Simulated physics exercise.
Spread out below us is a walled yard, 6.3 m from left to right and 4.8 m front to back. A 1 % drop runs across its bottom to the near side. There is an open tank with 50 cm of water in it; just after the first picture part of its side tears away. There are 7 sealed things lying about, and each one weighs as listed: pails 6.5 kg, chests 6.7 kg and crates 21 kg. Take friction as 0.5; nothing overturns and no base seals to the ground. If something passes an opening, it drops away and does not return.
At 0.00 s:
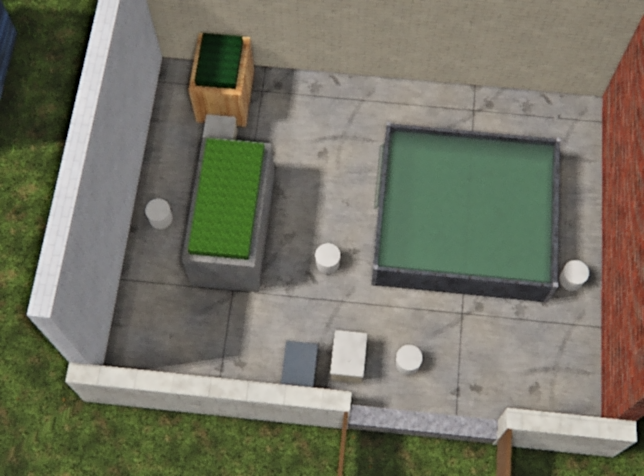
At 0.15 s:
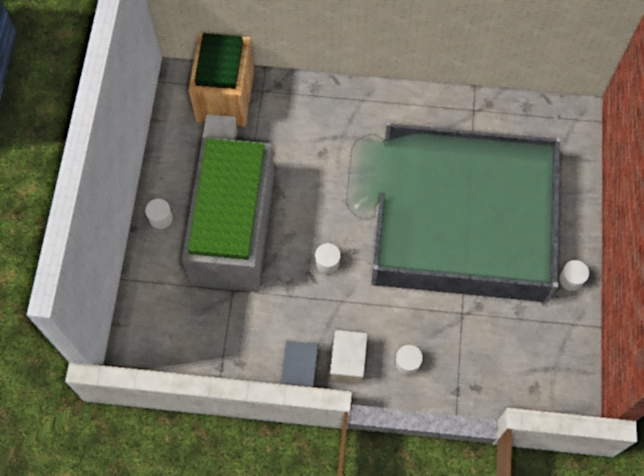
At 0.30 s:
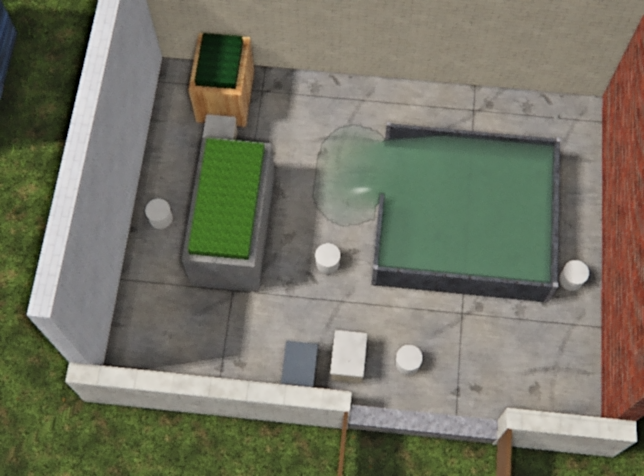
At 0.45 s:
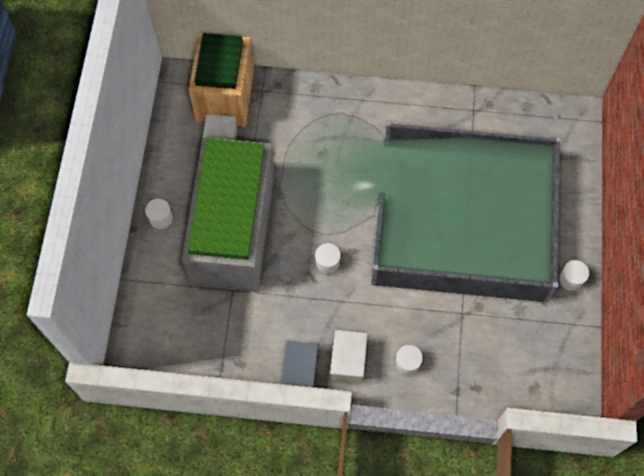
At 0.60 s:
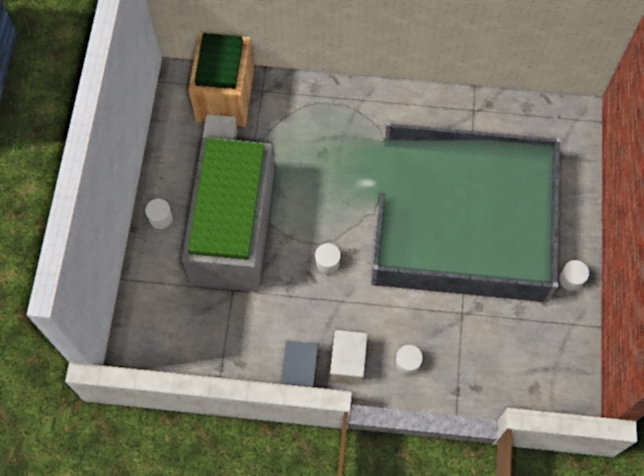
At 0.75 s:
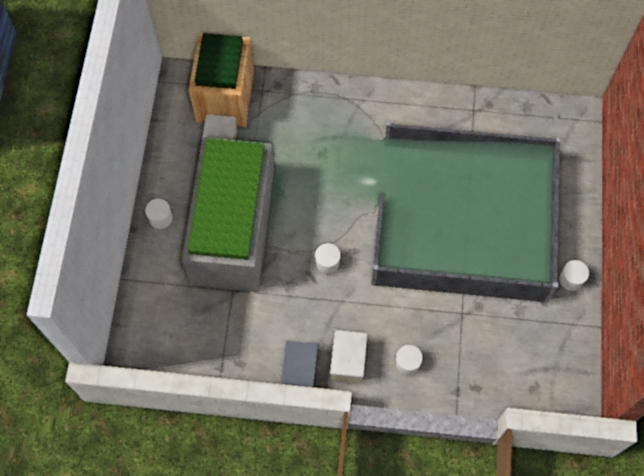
Green water pours through a gap in the tank's left side and spreads thinly across the paved yard.
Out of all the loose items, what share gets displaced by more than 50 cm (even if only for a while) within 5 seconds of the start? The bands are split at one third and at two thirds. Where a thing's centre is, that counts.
Answer: The medium band.
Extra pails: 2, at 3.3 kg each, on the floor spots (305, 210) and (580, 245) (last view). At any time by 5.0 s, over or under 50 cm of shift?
Listed in order, the answers are beyond half a metre followed by inside half a metre.
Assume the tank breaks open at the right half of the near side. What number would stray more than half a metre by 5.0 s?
That would give 1.
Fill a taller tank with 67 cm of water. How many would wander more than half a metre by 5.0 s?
Then 4.
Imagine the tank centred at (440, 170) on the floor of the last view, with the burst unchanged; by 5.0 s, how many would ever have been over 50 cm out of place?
Then the count would be 3.
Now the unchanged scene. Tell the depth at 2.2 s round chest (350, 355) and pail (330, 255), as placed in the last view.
About 2 and 3 cm.
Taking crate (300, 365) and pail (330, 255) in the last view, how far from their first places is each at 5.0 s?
The first is off by 80 cm, the second by 0 cm.
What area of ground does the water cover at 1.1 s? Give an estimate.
About 9.0 m2 is covered.
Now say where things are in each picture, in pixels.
In the first frame, a chest at (218, 133), on the bottom; a pail at (576, 272), on the bottom; water covers 4.5 m2; 0 of 7 have shifted.
In the second frame, a chest at (218, 133), on the bottom; a pail at (576, 272) rests on the ground; 5.0 m2 under water; 0 of 7 have shifted.
In the third frame, a chest at (218, 133) rests on the ground; a pail at (576, 272), on the bottom; 5.6 m2 under water; 0 of 7 have shifted.
In the fourth frame, a chest at (218, 133) rests on the ground; a pail at (576, 272) rests on the ground; 6.4 m2 under water; 0 of 7 have shifted.
In the fifth frame, a chest at (218, 133) rests on the ground; a pail at (576, 272), on the bottom; 7.2 m2 under water; 0 of 7 have shifted.
In the sixth frame, a chest at (218, 133) rests on the ground; a pail at (576, 272), on the bottom; 7.9 m2 under water; 0 of 7 have shifted.
After 1.1 s 0 of 7 are over 50 cm from their spots; 0 afloat.
After 2.2 s 1 of 7 are over 50 cm from their spots; 1 afloat.
After 3.5 s 3 of 7 are over 50 cm from their spots; 1 afloat.
After 5.0 s 4 of 7 are over 50 cm from their spots, and 4 have been at some point; 2 afloat.
